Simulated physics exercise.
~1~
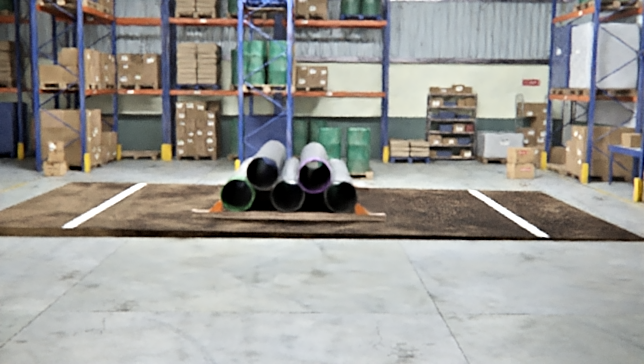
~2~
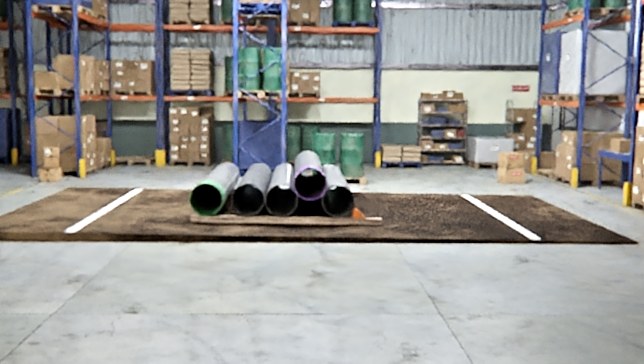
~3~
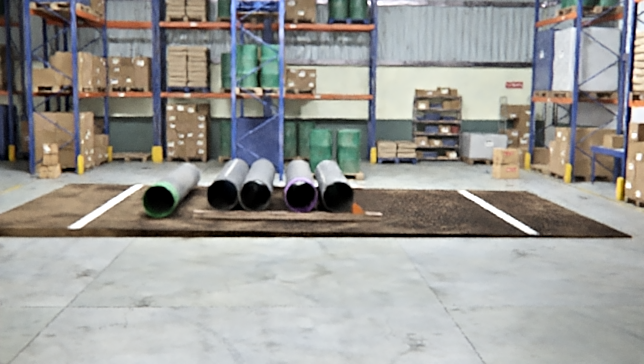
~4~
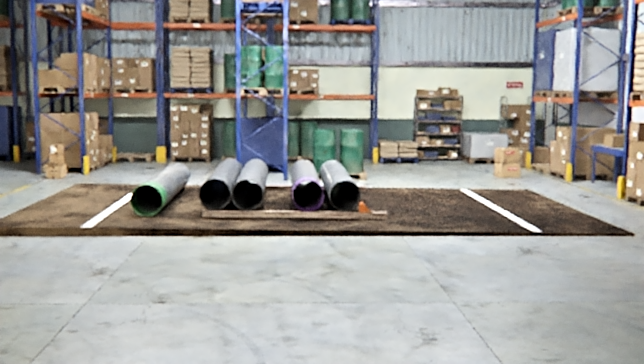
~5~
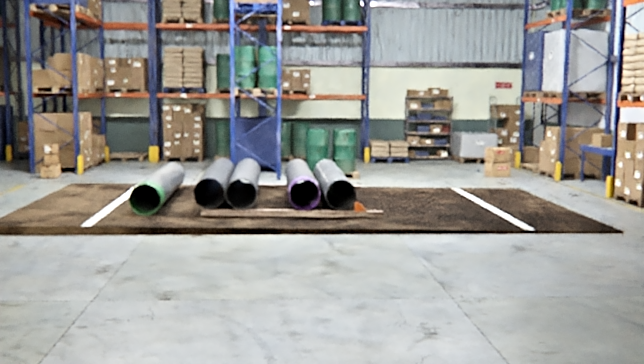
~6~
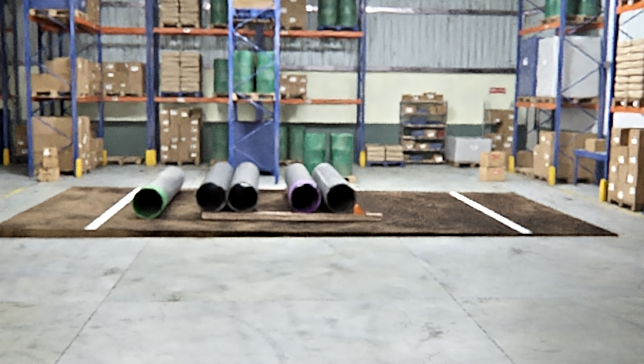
Stacked pipes collapse and spread leftward, the green-rimmed one rolling onto the soil and stopping.
